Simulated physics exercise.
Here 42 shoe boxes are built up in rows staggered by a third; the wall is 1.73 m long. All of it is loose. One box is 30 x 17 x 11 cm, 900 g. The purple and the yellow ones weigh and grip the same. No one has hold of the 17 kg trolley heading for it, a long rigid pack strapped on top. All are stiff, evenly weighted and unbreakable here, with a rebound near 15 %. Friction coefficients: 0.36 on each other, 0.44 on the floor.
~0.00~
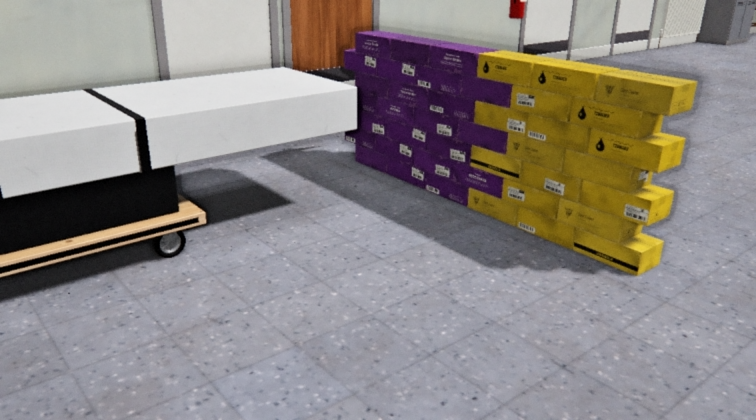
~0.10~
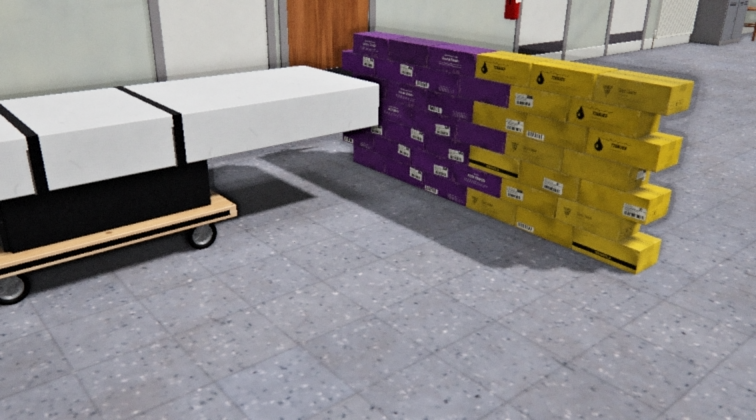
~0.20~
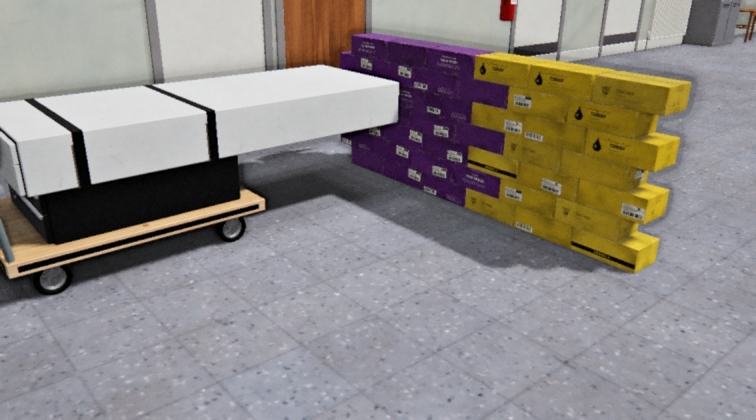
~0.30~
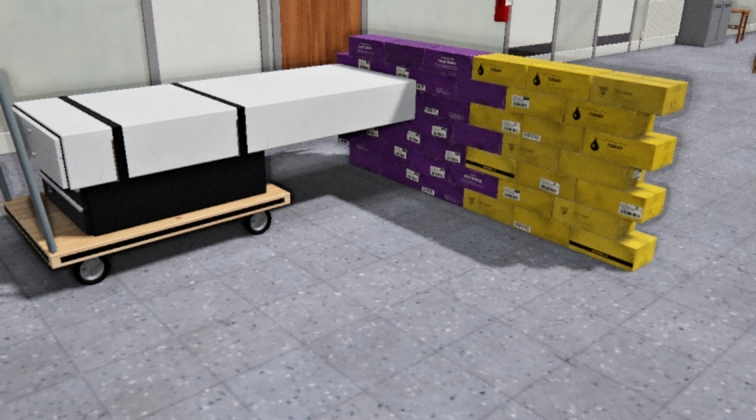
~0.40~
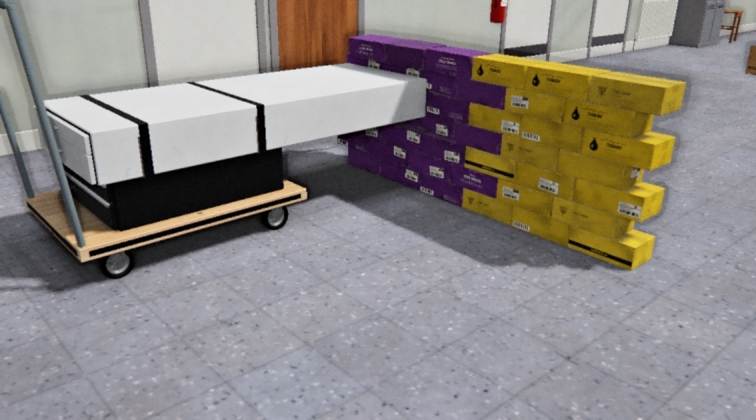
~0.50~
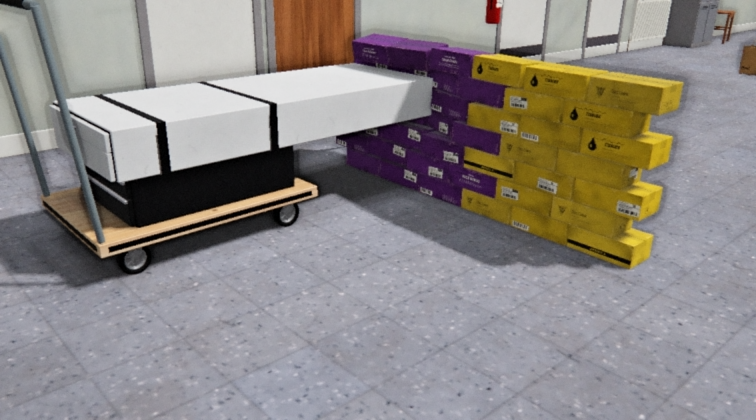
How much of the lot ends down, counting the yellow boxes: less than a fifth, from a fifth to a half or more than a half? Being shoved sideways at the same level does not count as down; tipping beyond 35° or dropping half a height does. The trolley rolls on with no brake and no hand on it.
It comes to under a fifth.
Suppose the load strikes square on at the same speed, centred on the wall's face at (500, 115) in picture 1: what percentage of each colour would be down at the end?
In that case yellow 40, purple 50 per cent.
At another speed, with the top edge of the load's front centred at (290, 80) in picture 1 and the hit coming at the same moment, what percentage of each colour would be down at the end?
Then yellow 10, purple 60 per cent.
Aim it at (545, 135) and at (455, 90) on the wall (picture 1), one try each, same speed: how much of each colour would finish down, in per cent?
Yellow 60 then 20, purple 20 then 30 per cent.
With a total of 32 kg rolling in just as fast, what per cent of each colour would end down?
Then yellow 10, purple 60 per cent.
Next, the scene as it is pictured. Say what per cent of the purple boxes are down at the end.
By colour: Purple 60 per cent.
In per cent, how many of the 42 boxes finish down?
Roughly 40 per cent of them.
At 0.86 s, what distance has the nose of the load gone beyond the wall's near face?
About 30 cm past it.
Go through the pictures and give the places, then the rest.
In the first frame (places mark the middle of the side facing us; the camera moves round a little), load (347, 102) 42 cm short of the wall; top yellow box (632, 94); top purple box (452, 61); nothing disturbed.
The second frame shows load (369, 98) 29 cm short of the wall; top yellow box (630, 94).
The third frame shows load (390, 96) 15 cm short of the wall; top yellow box (628, 95).
The fourth frame shows load (408, 93) 16 mm short of the wall; top yellow box (626, 95).
The fifth frame shows load (419, 92) 7 cm into the wall's line; top yellow box (625, 95); top purple box (447, 63) shifted 10 mm; steepest lean 4°, the box at (403, 57); 13 disturbed, none down.
The sixth frame shows load (425, 91) 14 cm into the wall's line; top yellow box (623, 96); top purple box (449, 62) shifted 49 mm; steepest lean 11°, the box at (369, 53); 17 disturbed, none down.
After 0.64 s, load 20 cm past the wall's line, still rolling; none of the 18 yellow boxes down (0 of 42 in all colours); top yellow box unmoved; top purple box leaning 15°.
After 0.86 s, load 29 cm past the wall's line, still rolling; 1 of the 18 yellow boxes down (15 of 42 in all colours); top yellow box unmoved; top purple box leaning 39°, 11 cm lower.
After 1.14 s, load 39 cm past the wall's line, still rolling; 1 of the 18 yellow boxes down (16 of 42 in all colours); top yellow box unmoved; top purple box leaning 57°, 58 cm lower.
At rest (2.0 s), load 59 cm past the wall's line, still rolling; 1 of the 18 yellow boxes down (16 of 42 in all colours); top yellow box unmoved; top purple box upside down. That is 6 per cent. As the last picture would show them, middles, top yellow box near (634, 93), top purple box near (602, 168).
